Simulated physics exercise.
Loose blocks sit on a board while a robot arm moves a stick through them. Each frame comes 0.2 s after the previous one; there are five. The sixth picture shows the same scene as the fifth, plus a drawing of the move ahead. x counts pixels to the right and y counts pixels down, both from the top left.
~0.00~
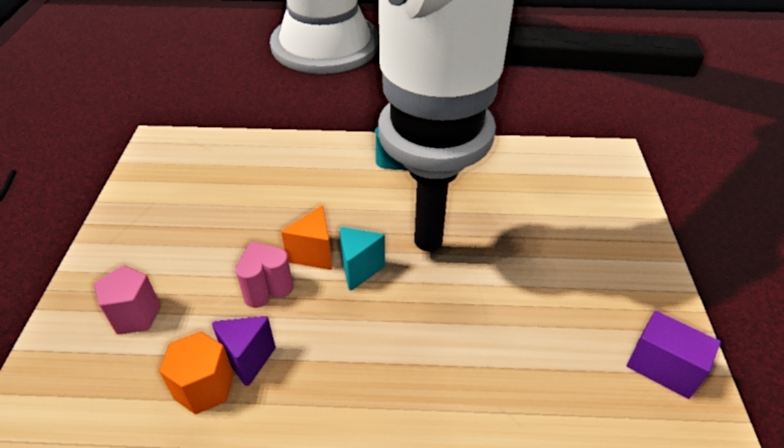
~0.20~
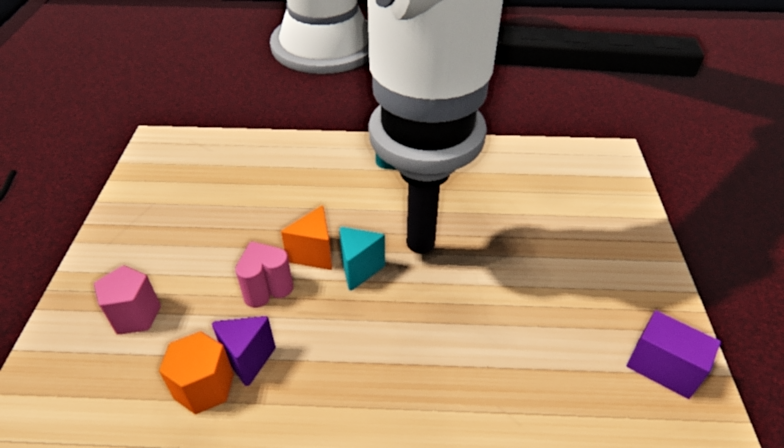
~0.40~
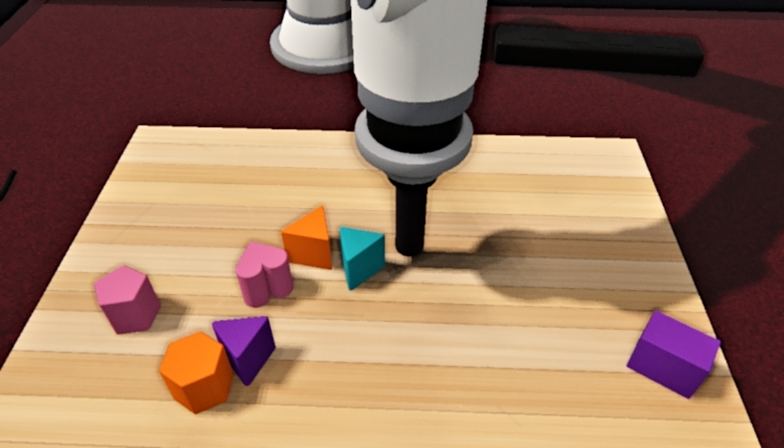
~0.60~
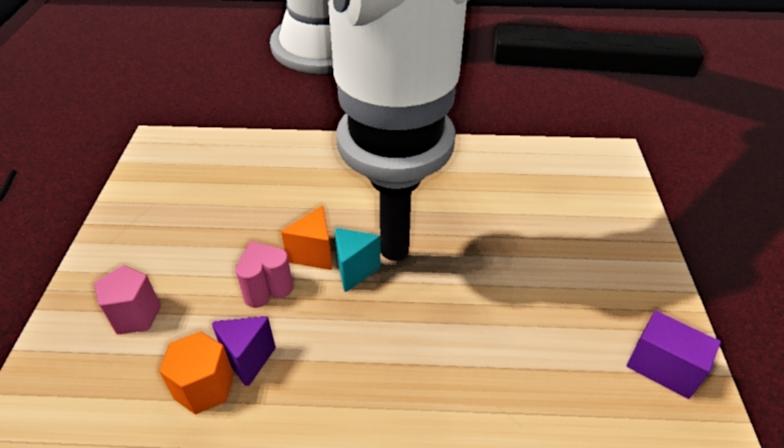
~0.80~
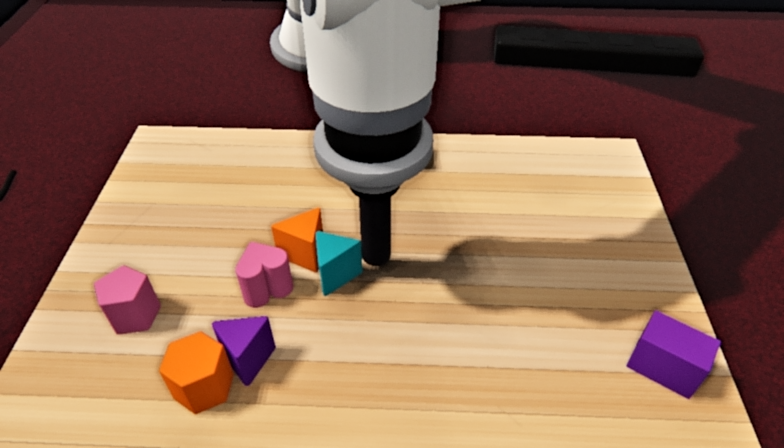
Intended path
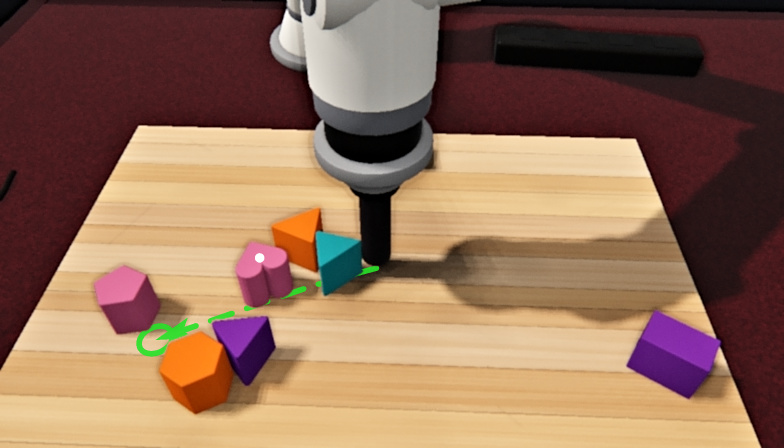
At the start, a robot arm holds a black stick upright on a wooden board, to the right of a turquoise triangular block, with other colourful blocks scattered around. The stick slides left and meets the turquoise block, then pushes it left, and the neighbouring orange triangular block shifts slightly left too.
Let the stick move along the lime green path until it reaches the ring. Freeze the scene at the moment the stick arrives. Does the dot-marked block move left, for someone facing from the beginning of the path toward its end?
My answer is no.
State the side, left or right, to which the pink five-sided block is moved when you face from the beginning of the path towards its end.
The shift is rightward.
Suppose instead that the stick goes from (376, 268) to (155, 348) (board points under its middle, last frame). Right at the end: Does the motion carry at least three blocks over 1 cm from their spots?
Short answer: Yes.
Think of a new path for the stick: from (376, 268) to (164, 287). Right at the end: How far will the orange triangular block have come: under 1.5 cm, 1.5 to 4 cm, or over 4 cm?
It shifts 1.5 to 4 cm.
Path on the board, from (376, 268) via (307, 288) and (234, 313), ending at (156, 340); the dot is on the pink heart block.
The first path, step by step. One third of the way, stick (304, 276); pink heart block (212, 266), turned 20° clockwise; orange triangular block (282, 225), turned 50° clockwise; turquoise triangular block (256, 268).
Two thirds of the way, stick (229, 301); pink five-sided block (107, 282), turned 30° anticlockwise; pink heart block (152, 277), turned 105° clockwise; orange triangular block (282, 225), turned 50° clockwise; turquoise triangular block (180, 304), turned 35° anticlockwise.
At the end, stick (150, 328); pink five-sided block (96, 278), turned 35° anticlockwise; pink heart block (144, 278), turned 130° clockwise; orange triangular block (282, 225), turned 50° clockwise; turquoise triangular block (109, 332), turned 80° anticlockwise.
